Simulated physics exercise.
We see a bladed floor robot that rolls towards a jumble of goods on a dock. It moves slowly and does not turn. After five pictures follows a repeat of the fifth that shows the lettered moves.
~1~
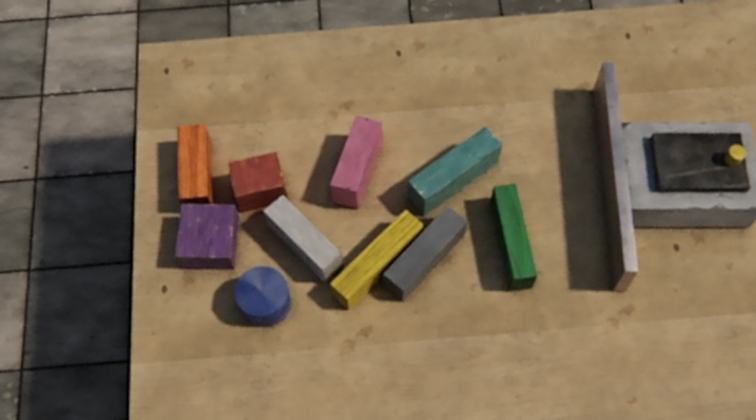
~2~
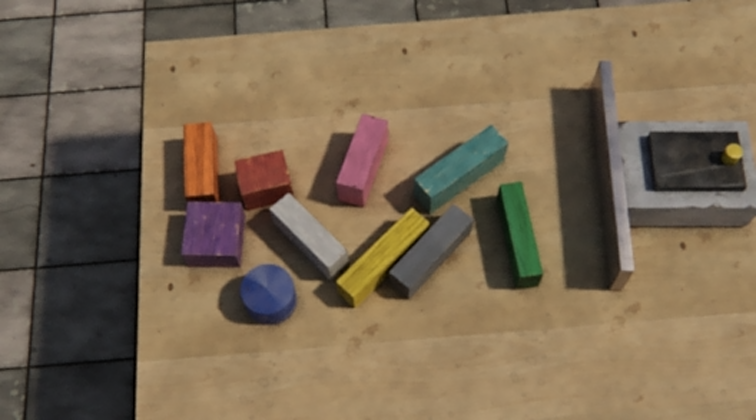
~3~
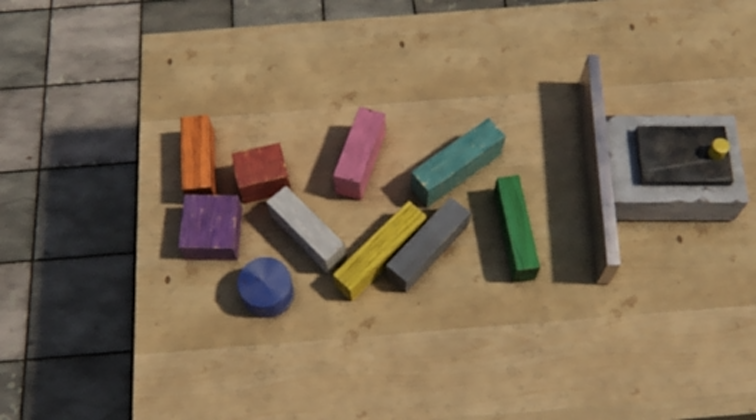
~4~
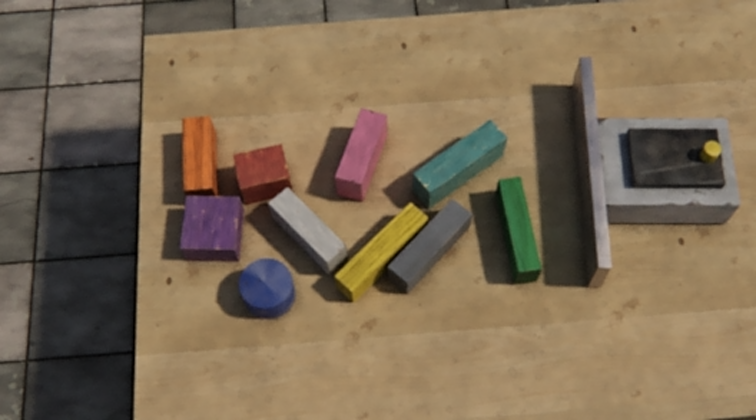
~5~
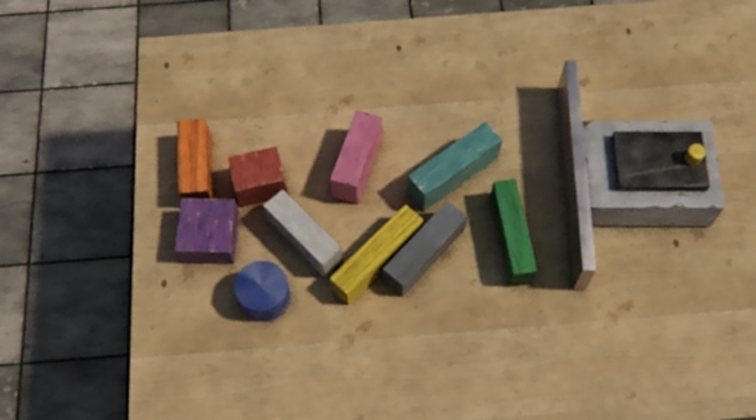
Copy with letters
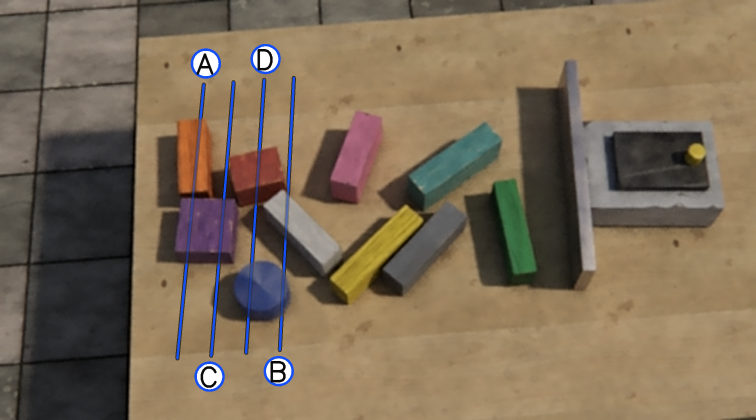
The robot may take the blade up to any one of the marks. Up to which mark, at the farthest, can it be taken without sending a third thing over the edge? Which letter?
Line D.
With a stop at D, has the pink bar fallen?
No.
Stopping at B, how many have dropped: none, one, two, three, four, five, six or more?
By then, none.
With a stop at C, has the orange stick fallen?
Yes.
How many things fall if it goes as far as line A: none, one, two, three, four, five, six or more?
In all, six or more.
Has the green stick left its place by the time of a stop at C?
Yes.
On the copy, A at (191, 212); B at (287, 205); C at (223, 210); D at (256, 207).
On D. First, robot (538, 169); grey stick (403, 259); yellow stick (368, 255).
Then, robot (421, 178); blue canister (238, 301); red crate (242, 173).
Finally, robot (329, 185); orange stick over the edge; purple crate over the edge; two fallen.
By contrast, A drops six; B is within the limit but short; C drops five.
